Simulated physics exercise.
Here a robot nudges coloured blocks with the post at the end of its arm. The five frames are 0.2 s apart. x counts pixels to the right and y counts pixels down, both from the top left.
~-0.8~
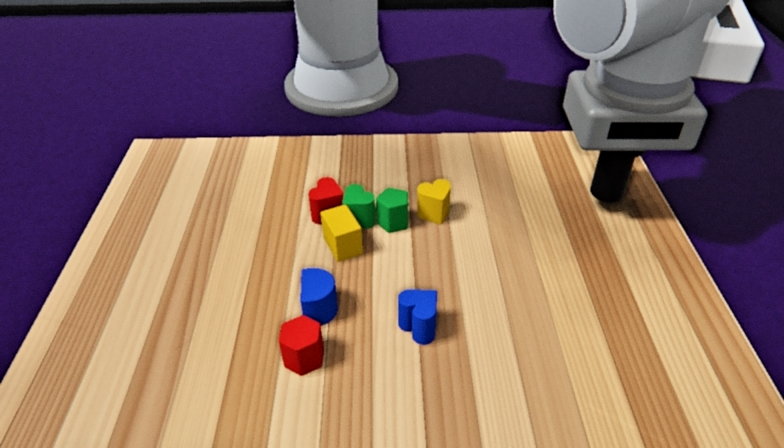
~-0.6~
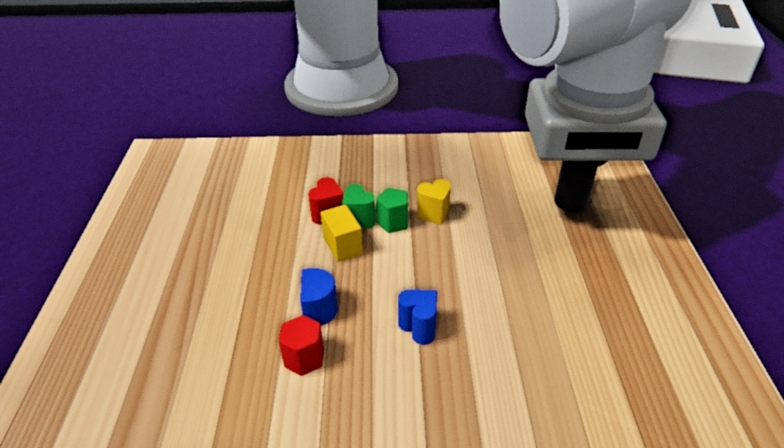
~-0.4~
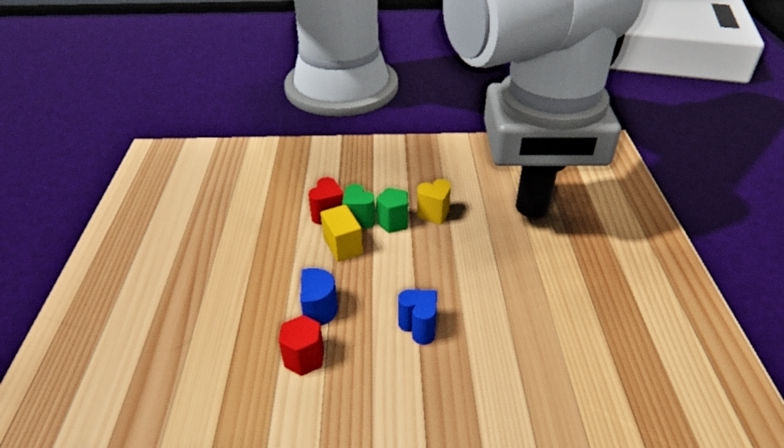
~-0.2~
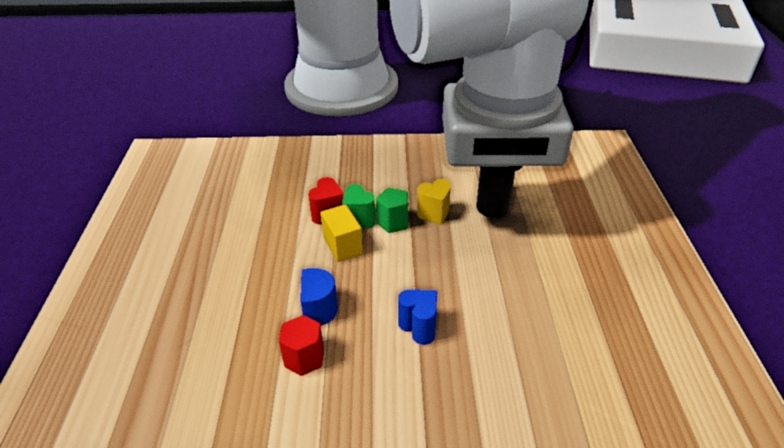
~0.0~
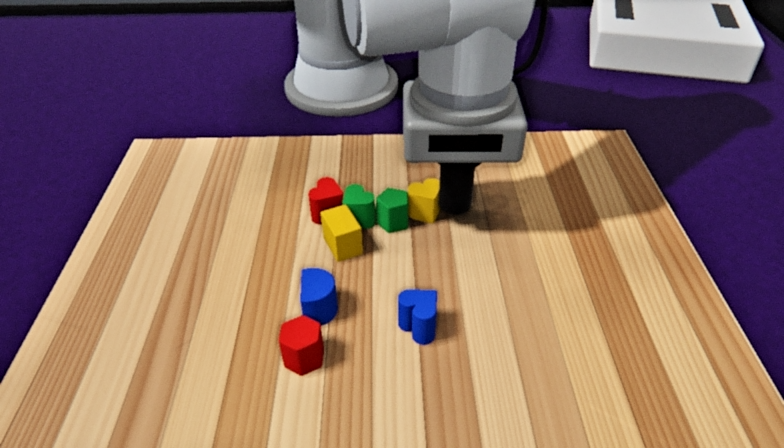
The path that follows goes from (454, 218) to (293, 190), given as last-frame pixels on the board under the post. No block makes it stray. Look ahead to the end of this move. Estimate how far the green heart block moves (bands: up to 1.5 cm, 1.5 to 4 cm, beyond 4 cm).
The under 1.5 cm band.
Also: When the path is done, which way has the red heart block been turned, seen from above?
Rotation: Counter-clockwise.
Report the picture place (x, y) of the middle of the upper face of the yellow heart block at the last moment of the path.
The yellow heart block ends near (269, 155).
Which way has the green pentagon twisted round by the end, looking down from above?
Verdict: Counterclockwise.
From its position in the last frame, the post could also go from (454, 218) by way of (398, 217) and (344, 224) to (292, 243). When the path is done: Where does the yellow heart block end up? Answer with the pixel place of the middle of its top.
Its top middle will sit at (372, 174).
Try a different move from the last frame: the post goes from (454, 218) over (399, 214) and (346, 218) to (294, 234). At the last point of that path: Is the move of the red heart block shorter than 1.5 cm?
My answer is no.
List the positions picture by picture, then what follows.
Post tip (606, 193); block tops, red heart block (325, 188); green heart block (357, 195); green pentagon (393, 197); yellow heart block (436, 188), in the first picture.
Post (571, 202); blocks unchanged, in the second picture.
Post (532, 208); blocks unchanged, in the third picture.
Post (493, 208); blocks unchanged, in the fourth picture.
Post (455, 205); red heart block (325, 188); green heart block (357, 195); green pentagon (393, 197); yellow heart block (426, 188), in the fifth picture.
The first path, step by step. One third of the way, post (397, 195); green heart block (350, 199), turned 50° clockwise; green pentagon (377, 199), turned 80° anticlockwise; yellow heart block (371, 175).
Two thirds of the way, post (344, 186); red heart block (322, 188), turned 15° anticlockwise; green heart block (349, 199), turned 55° clockwise; green pentagon (376, 200), turned 85° anticlockwise; yellow heart block (319, 165), turned 20° clockwise.
At the end, post (291, 178); red heart block (314, 188), turned 50° anticlockwise; green heart block (349, 199), turned 55° clockwise; green pentagon (376, 200), turned 85° anticlockwise; yellow heart block (269, 155), turned 30° clockwise.
